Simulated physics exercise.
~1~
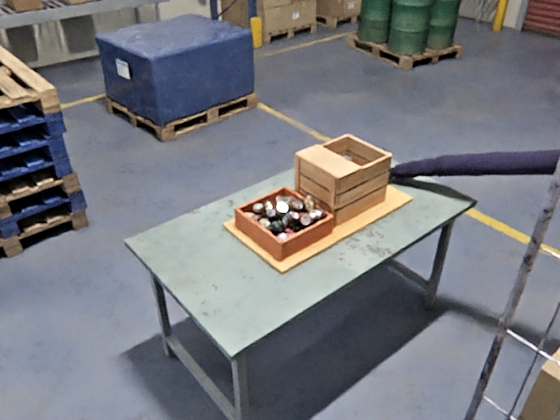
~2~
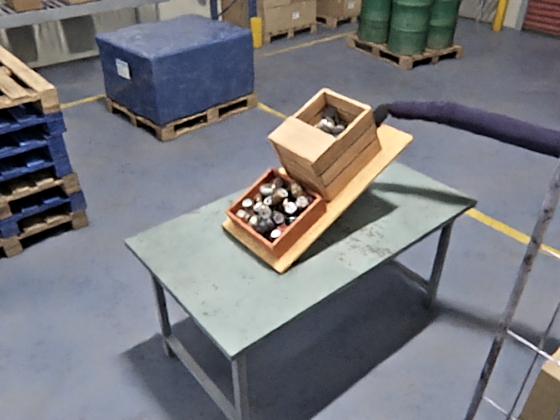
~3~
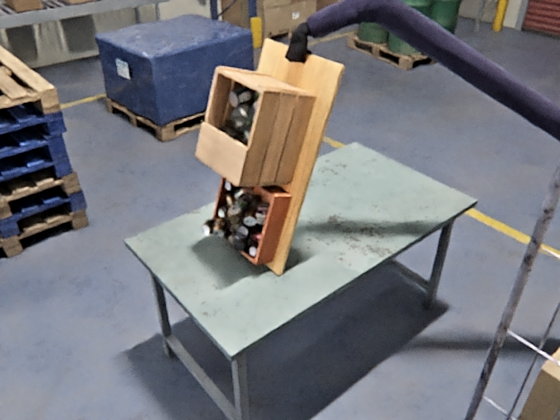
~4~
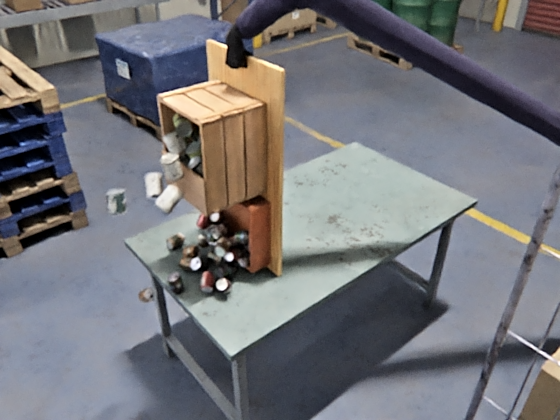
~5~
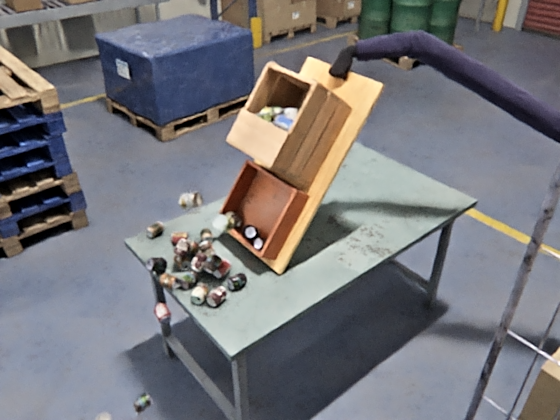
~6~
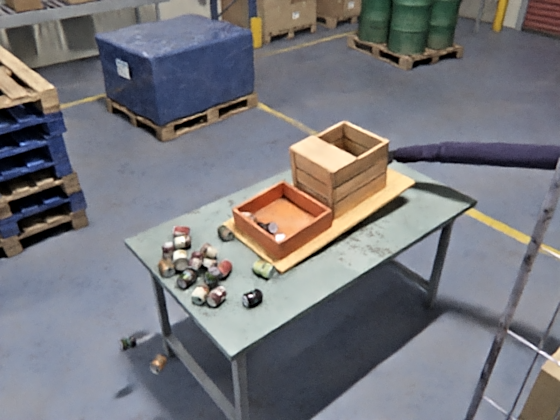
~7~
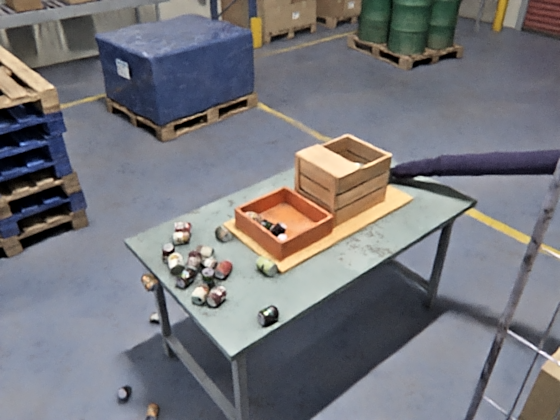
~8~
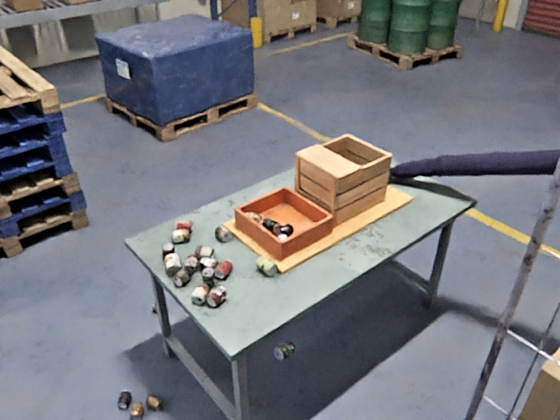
A dark, padded arm reaches in from the right to a plywood board on a green table, seen from above in a warehouse with blue floors, pallets and green drums. An orange basket of small cans and a partly lidded wooden basket sit fixed to the board. The board's right edge rises smoothly until it stands almost upright, its left edge staying on the table. Cans tumble leftward from both baskets, some dropping to the floor. The board then lowers flat, leaving a few cans in the orange basket, many scattered on the table and some on the floor.
